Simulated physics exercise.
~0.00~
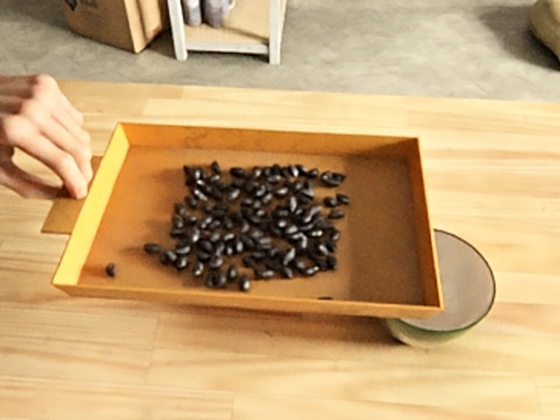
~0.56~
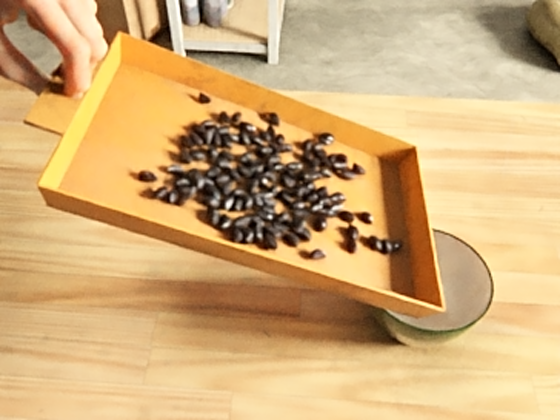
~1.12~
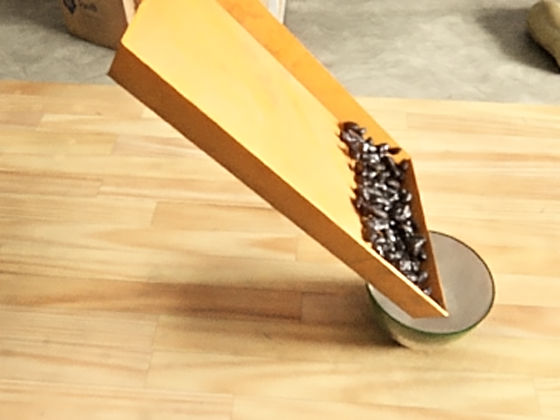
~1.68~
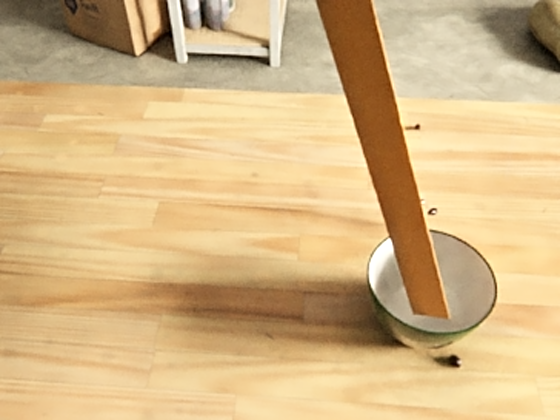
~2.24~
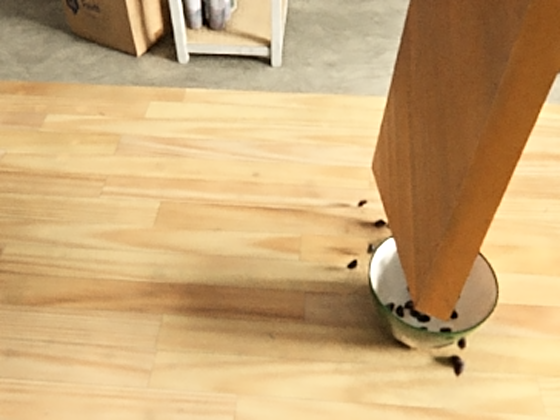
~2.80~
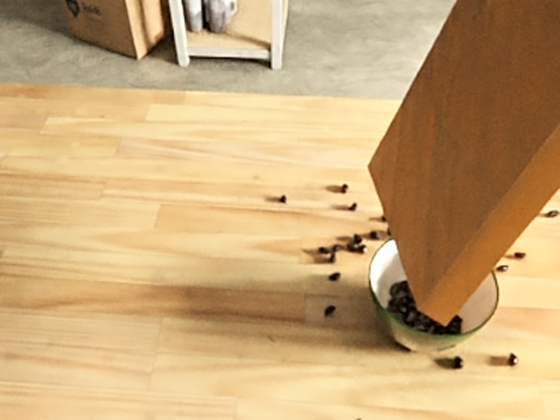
At first, a hand at the left holds a shallow orange tray of shiny black beans above a wooden table, with a pale, green-rimmed bowl beneath its right end. The hand raises the left side, and the beans begin to slide toward the lower right corner. As the tray tilts more steeply, they bunch against its right end. The tray then stands nearly upright over the bowl, and a few beans drop onto the table. It tips past vertical, spilling more beans into and around the bowl. Finally, a dark pile sits in the bowl while many others lie scattered across the table.
